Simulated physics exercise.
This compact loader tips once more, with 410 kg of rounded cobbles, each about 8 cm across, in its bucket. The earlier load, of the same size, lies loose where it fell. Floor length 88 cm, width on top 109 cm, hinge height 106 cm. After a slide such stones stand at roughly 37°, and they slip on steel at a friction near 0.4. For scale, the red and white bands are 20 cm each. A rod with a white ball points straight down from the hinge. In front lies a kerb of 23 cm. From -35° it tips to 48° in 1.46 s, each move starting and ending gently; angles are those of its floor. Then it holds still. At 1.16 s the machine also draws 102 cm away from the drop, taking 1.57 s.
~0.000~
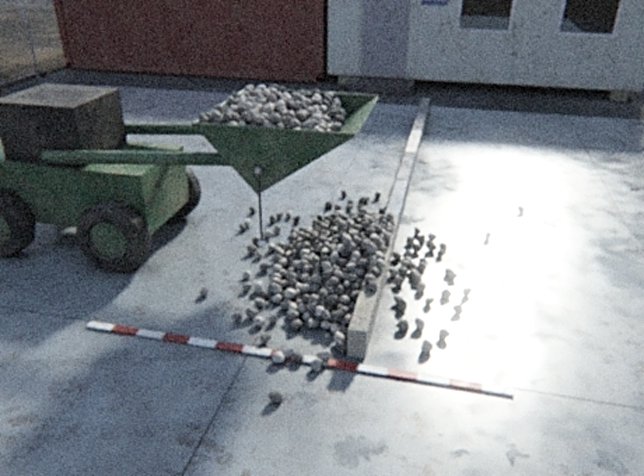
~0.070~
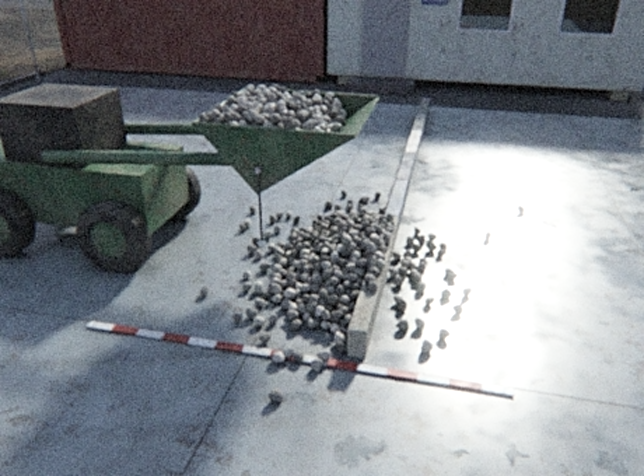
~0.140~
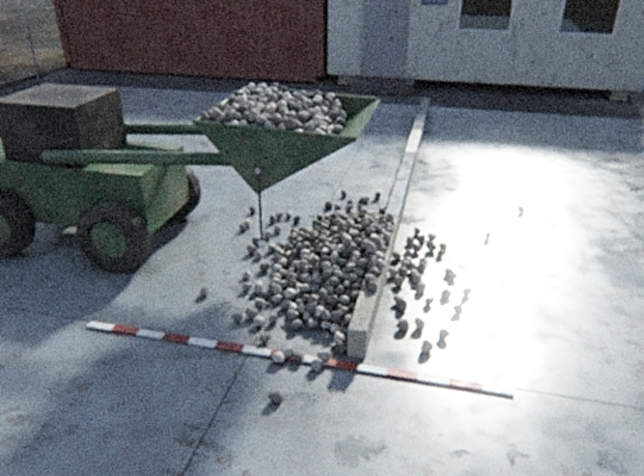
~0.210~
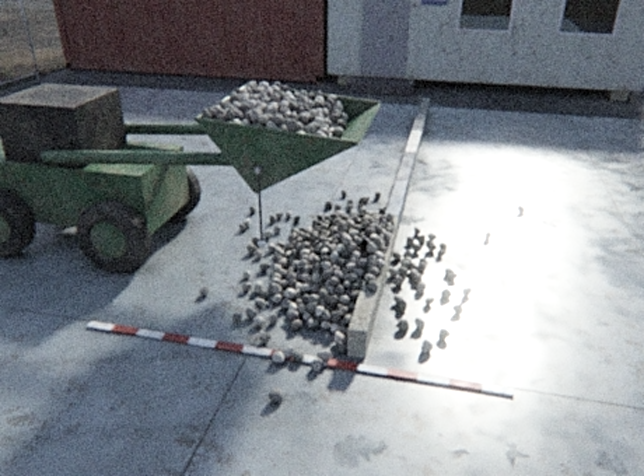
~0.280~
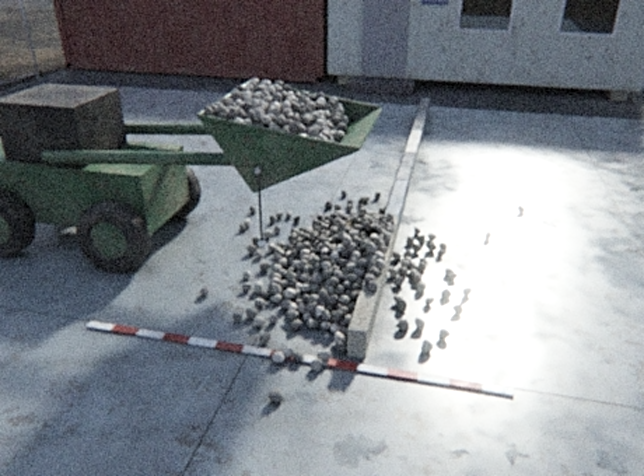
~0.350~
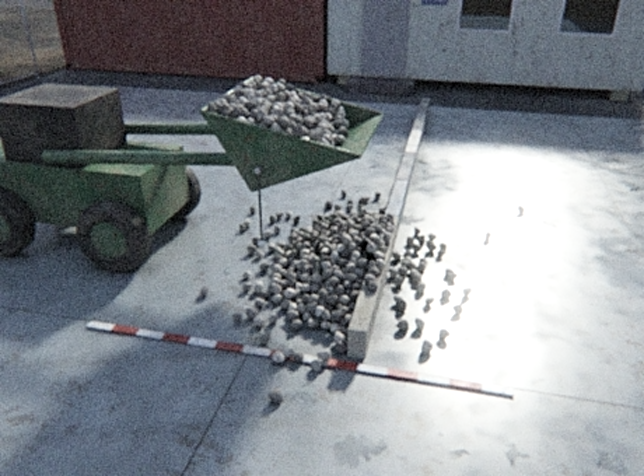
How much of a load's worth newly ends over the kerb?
About 20 per cent.
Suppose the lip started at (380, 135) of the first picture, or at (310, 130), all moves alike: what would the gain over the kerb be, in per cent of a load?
First some 45, then 0 per cent.
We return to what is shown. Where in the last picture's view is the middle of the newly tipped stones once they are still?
Near (340, 249).
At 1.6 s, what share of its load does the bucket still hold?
About 15 per cent.
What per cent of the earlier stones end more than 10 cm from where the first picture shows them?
About 20 per cent.
After 1.1 s the floor is at 35°; in per cent of one load, 94 in the bucket, 100 on this side of the kerb, 6 over the kerb; the foremost stones are at (468, 273).
After 1.6 s the floor is at 48°; in per cent of one load, 16 in the bucket, 165 on this side of the kerb, 18 over the kerb; the foremost stones are at (470, 260).
After 3.2 s the floor is at 48°; in per cent of one load, 0 in the bucket, 174 on this side of the kerb, 26 over the kerb; the foremost stones are at (531, 254).
After 5.7 s the floor is at 48°; in per cent of one load, 0 in the bucket, 174 on this side of the kerb, 26 over the kerb; the foremost stones are at (531, 254). Net gain over the kerb, 20.
